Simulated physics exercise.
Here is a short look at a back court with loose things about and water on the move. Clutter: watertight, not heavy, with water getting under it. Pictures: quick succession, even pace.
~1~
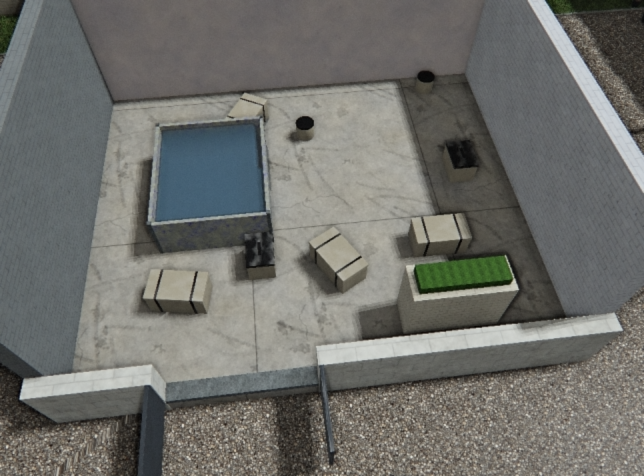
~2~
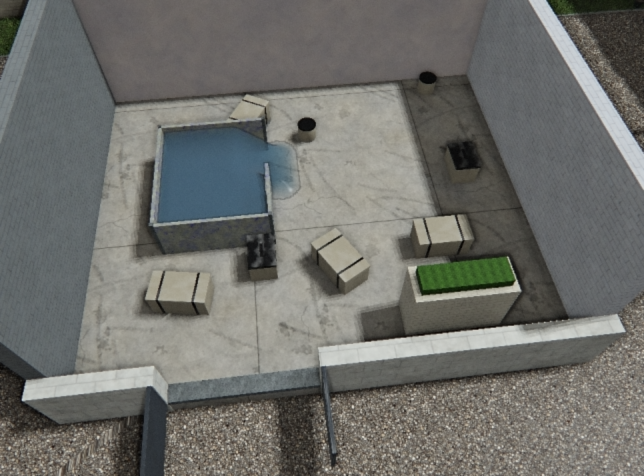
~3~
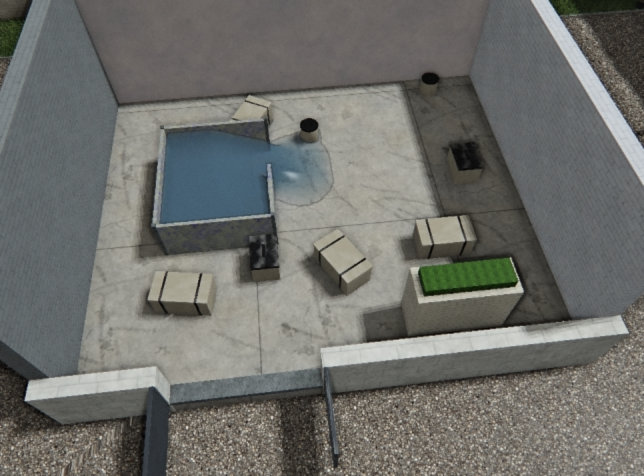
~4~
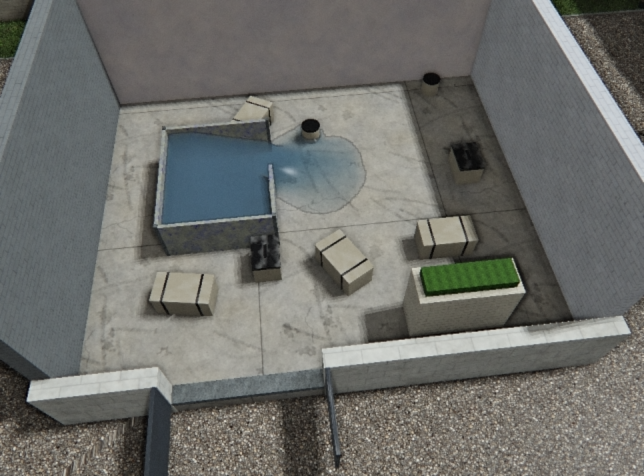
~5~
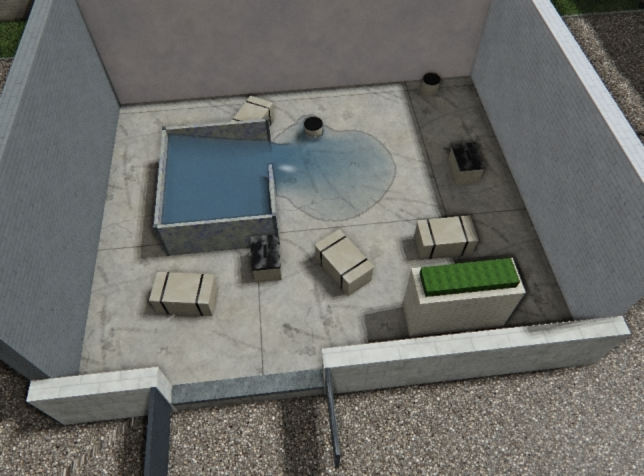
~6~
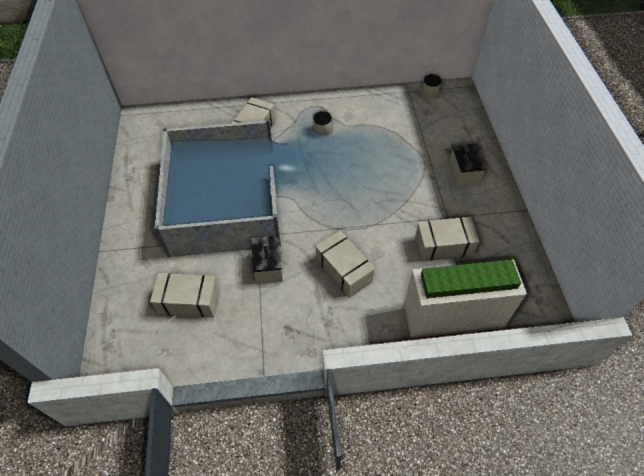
Water pours through a gap in the tank's right side and spreads across the pale floor.
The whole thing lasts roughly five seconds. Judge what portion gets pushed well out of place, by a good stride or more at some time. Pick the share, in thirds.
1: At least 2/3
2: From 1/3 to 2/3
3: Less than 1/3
Option 2: From 1/3 to 2/3.
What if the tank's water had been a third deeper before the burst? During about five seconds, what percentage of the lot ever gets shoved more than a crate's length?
Close to 50 % of the lot.
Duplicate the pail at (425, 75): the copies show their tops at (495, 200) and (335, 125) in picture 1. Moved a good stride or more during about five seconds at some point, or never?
Result, in sequence - displaced that far / displaced that far.
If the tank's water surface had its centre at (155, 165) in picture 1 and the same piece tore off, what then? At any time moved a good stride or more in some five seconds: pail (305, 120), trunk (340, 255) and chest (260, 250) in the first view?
Result per object - went far, stayed close, stayed close.
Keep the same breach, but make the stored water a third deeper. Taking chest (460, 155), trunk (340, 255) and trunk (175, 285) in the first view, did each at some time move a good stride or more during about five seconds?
In the order asked: Over that distance, below that distance and below that distance.
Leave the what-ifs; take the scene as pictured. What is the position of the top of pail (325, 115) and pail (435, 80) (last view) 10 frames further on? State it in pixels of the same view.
First object around (451, 76); second object around (472, 66).
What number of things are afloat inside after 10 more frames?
The tally stands at 2.
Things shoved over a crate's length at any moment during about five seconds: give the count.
It adds up to 3.
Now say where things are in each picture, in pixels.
The first frame shows a pail at (305, 122) rests on the ground; a trunk at (176, 285) rests on the ground; 0 of 8 have shifted.
The second frame shows a pail at (307, 124), on the bottom; a trunk at (178, 286), on the bottom; 0 of 8 have shifted.
The third frame shows a pail at (309, 125) rests on the ground; a trunk at (181, 287), on the bottom; 0 of 8 have shifted.
The fourth frame shows a pail at (311, 125), on the bottom; a trunk at (182, 287) rests on the ground; 0 of 8 have shifted.
The fifth frame shows a pail at (313, 123), on the bottom, close to its start; a trunk at (182, 287), on the bottom; 1 of 8 have shifted.
The sixth frame shows a pail at (323, 117) rests on the ground, close to its start; a trunk at (183, 289), on the bottom; 1 of 8 have shifted.
A moment on, 1 of 8 are well off their spots; 0 afloat.
Next, 3 of 8 are well off their spots; 2 afloat.
Later, 3 of 8 are well off their spots; 3 afloat.
In the end, 3 of 8 are well off their spots, and 3 have been at some point; 3 afloat.
